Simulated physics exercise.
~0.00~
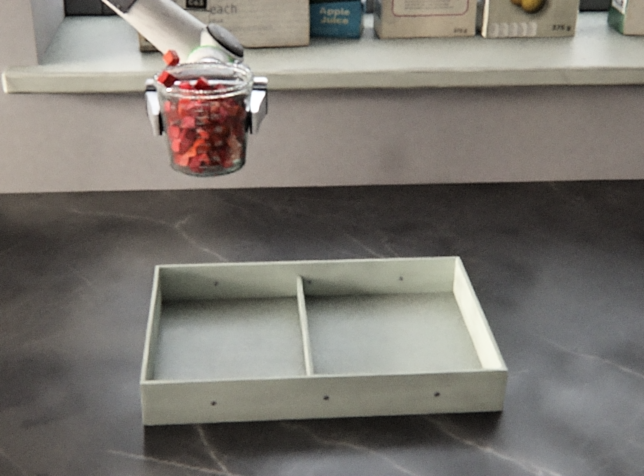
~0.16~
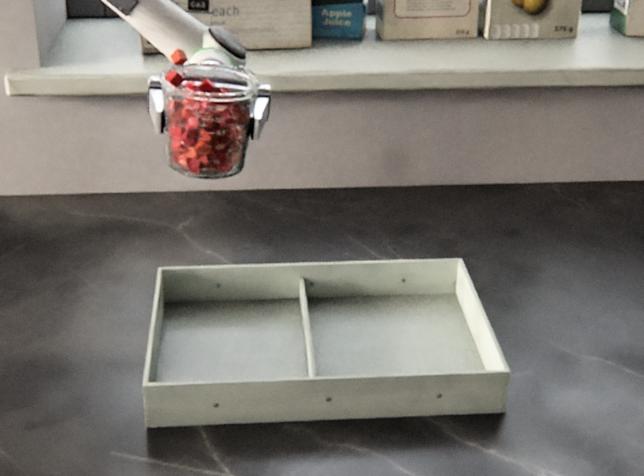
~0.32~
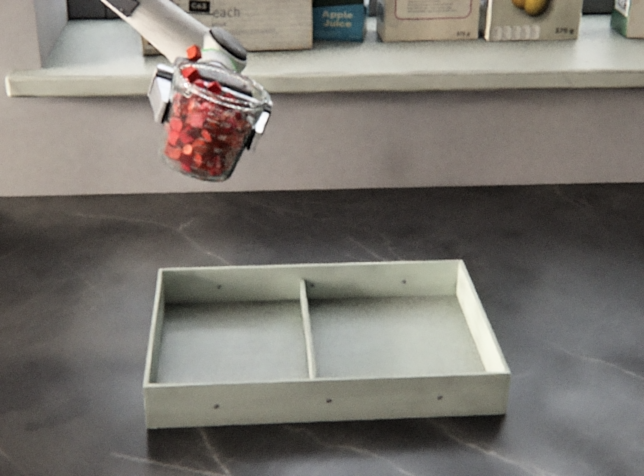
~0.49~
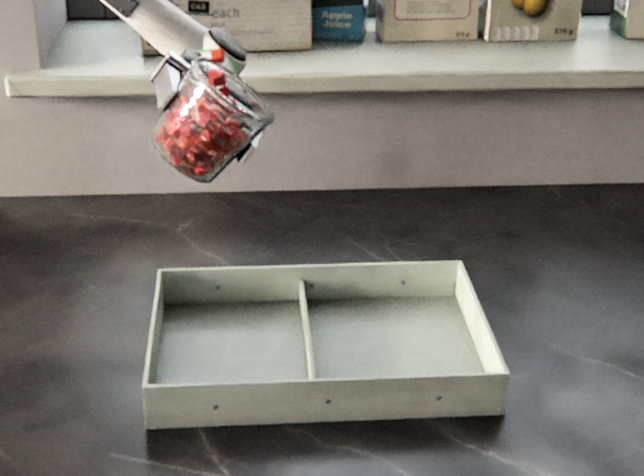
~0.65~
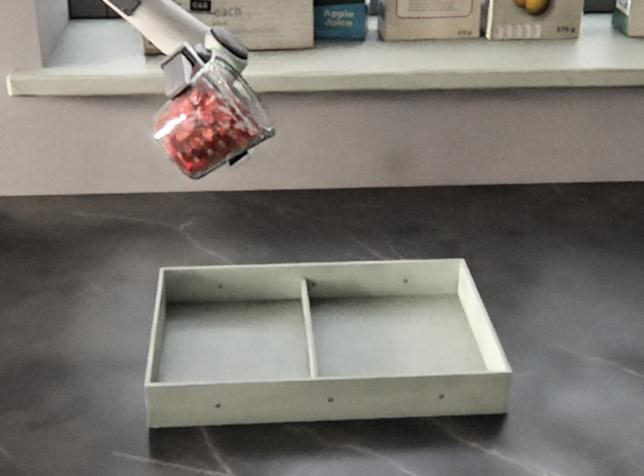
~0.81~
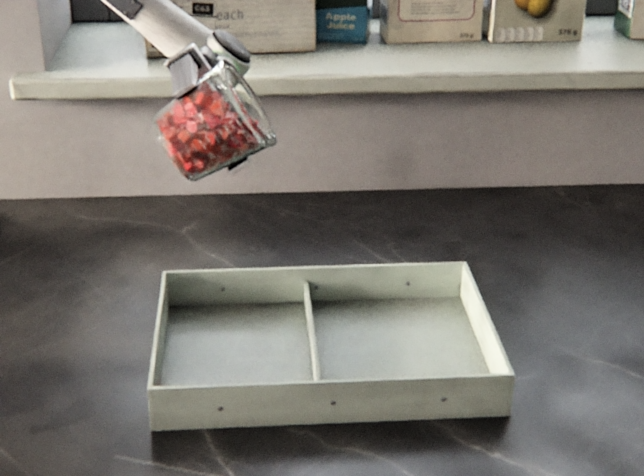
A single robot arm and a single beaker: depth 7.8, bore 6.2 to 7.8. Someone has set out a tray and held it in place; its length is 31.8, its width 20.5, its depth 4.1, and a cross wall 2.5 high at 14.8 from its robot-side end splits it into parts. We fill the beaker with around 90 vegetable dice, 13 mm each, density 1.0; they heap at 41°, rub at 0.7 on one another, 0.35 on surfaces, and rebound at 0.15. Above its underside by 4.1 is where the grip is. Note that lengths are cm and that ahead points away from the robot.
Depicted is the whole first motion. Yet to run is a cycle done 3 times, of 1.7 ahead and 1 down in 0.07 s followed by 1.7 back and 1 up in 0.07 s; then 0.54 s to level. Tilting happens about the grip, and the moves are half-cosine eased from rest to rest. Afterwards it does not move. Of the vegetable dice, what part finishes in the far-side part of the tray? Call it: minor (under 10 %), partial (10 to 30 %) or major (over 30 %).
My call is minor.
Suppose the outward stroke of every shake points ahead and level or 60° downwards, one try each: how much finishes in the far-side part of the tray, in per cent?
Try one gives about 15 in a hundred, try two about 0 in a hundred.
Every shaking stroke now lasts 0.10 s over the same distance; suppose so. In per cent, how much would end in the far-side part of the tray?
Around 0 percent.
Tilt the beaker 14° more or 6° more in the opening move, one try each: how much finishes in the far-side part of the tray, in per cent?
I'd say close to 15 and 10 per cent, in that order.
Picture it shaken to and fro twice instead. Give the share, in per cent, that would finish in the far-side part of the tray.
Estimate: Around 0 %.
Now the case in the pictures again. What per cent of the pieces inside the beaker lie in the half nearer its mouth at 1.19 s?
Near 50 %.
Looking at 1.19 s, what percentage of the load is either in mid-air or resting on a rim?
Around 1 per cent of the load.
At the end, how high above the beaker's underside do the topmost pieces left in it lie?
I'd put it at close to 8.0 centimetres.
By 1.19 s, tilted 58° forward, highest piece 26 above the table; 91 in the beaker, 1 in flight or on a rim.
By 1.58 s, tilted 16° forward, highest piece 28 above the table; 91 in the beaker, 1 in the far-side part.
By 1.97 s, level, highest piece 29 above the table; 91 in the beaker, 1 in the far-side part.
By 3.02 s, level, highest piece 29 above the table; 91 in the beaker, 1 in the far-side part.
Final count, 91 in the beaker, 1 in the far-side part. That is 1 % in the far-side part of the tray.
